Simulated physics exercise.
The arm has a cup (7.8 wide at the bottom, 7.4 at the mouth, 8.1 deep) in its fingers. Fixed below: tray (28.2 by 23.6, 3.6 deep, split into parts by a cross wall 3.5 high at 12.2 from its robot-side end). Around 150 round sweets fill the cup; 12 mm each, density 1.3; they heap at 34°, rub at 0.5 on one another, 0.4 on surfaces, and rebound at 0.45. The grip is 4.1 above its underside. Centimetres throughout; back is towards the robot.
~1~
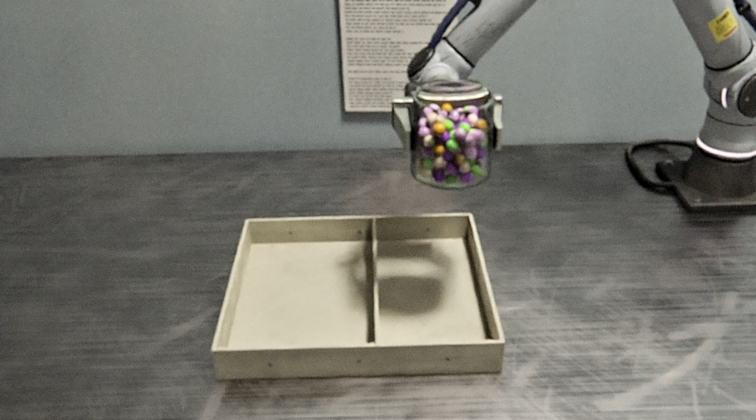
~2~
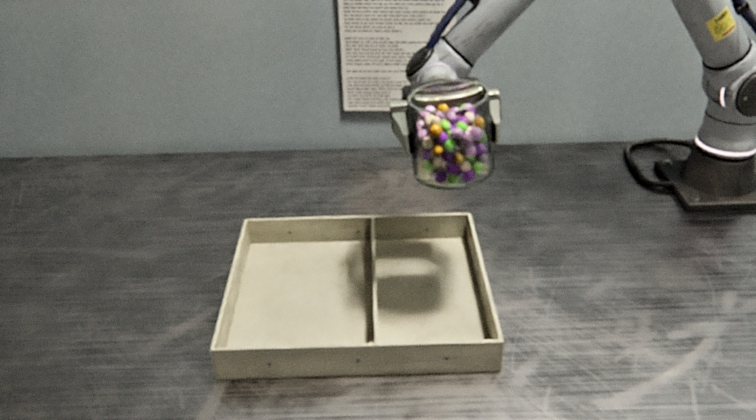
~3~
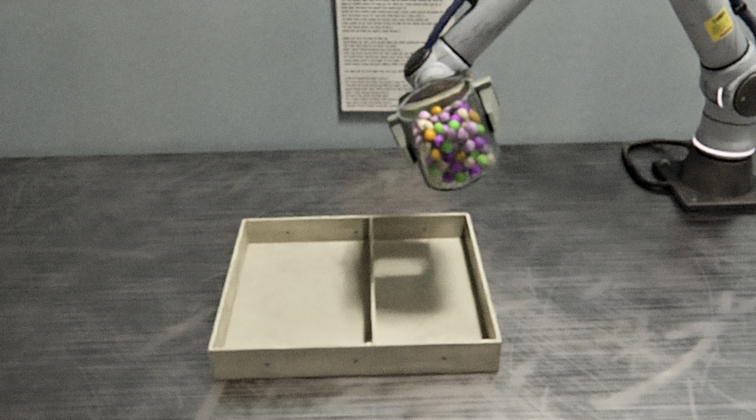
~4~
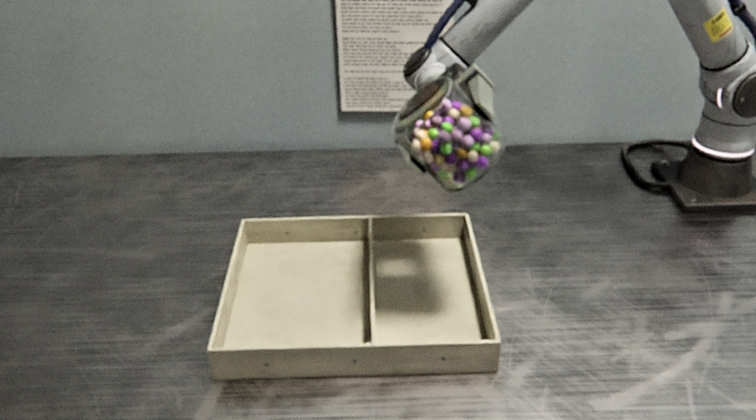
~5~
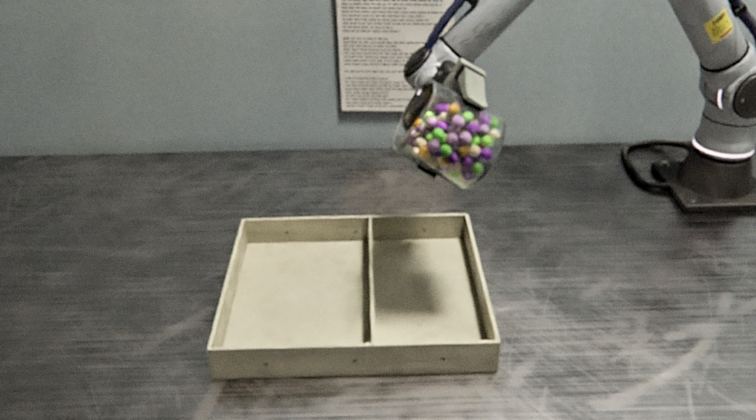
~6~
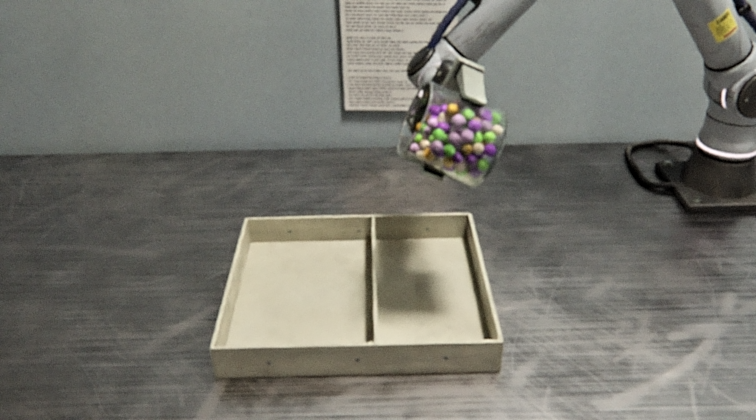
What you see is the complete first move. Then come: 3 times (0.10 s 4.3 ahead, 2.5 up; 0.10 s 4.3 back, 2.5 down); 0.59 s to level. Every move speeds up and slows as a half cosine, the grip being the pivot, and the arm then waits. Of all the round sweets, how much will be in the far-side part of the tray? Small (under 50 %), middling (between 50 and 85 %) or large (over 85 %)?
In the far-side part of the tray the share is middling, between 50 and 85 %.
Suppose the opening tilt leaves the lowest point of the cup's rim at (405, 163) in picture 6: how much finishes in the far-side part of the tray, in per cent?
Some 95 per cent.
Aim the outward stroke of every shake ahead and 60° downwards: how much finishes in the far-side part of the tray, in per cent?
Some 15 per cent.
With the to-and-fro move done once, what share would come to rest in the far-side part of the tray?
In that case some 60 per cent.
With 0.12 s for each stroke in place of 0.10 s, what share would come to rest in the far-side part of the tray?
Then about 65 per cent.
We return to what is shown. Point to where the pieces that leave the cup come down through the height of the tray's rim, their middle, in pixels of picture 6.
Near (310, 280).
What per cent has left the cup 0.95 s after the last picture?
Near 90 per cent so far.
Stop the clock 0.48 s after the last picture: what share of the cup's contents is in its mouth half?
About 30 per cent.
Then, 0.48 s after the last picture, tilted 65° forward, highest piece 22 above the table; 81 in the far-side part, 32 in the cup, 5 in the robot-side part, 29 in flight or on a rim.
Then, 0.95 s after the last picture, tilted 23° forward, highest piece 20 above the table; 113 in the far-side part, 16 in the cup, 14 in the robot-side part, 4 on the table or floor.
Then, 1.39 s after the last picture, level, highest piece 20 above the table; 113 in the far-side part, 16 in the cup, 14 in the robot-side part, 4 on the table or floor.
Then, 2.44 s after the last picture, level, highest piece 20 above the table; 113 in the far-side part, 16 in the cup, 14 in the robot-side part, 4 on the table or floor.
Final count, 113 in the far-side part, 16 in the cup, 14 in the robot-side part, 4 on the table or floor. That is 77 % in the far-side part of the tray.
